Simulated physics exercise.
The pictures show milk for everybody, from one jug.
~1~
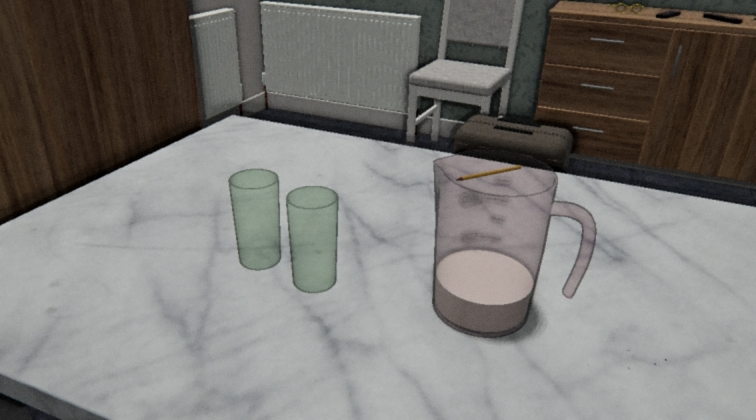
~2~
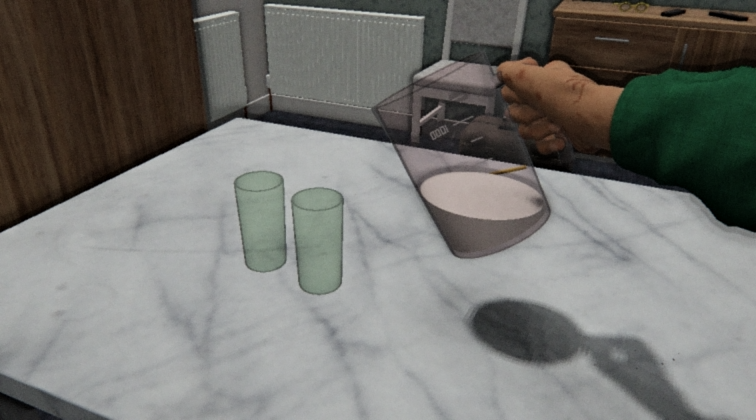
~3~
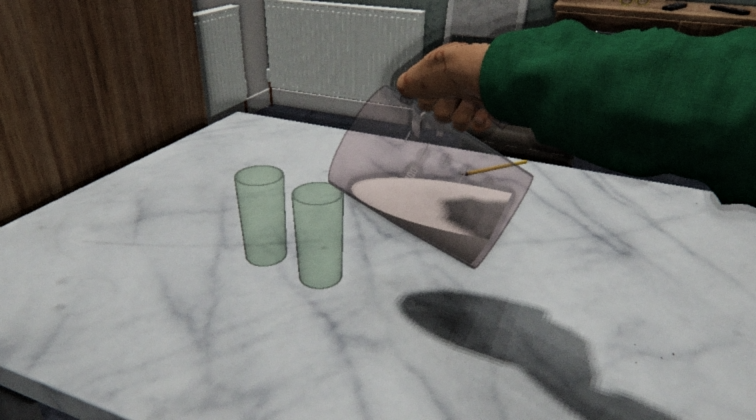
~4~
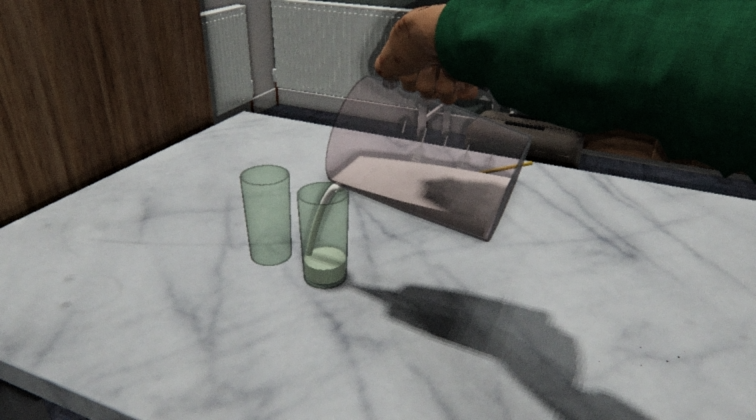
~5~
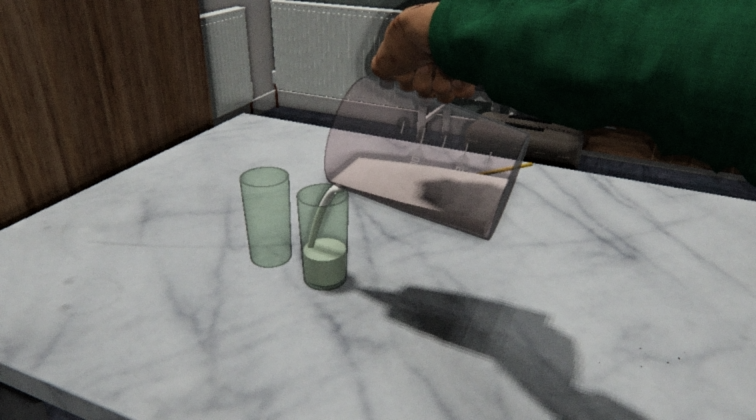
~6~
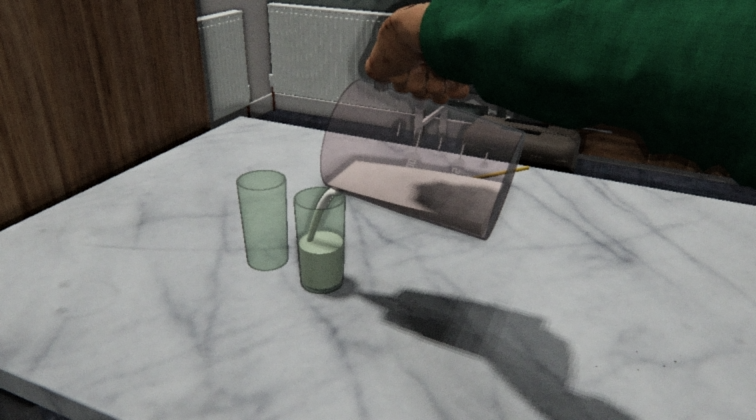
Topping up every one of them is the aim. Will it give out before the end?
Yes - I think it won't cover all of them.
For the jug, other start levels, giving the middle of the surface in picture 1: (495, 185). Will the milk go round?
Sufficient.
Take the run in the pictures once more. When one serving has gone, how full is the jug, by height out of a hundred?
Roughly 10 %.
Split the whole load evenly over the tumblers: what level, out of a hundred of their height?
Shared level: Approx. 75 per cent.
Soon after, the first is about two thirds full.
Later, the first is done and the jug has about a third of its load.
In the end, the jug is empty with one filled and the next at about half of a serving.
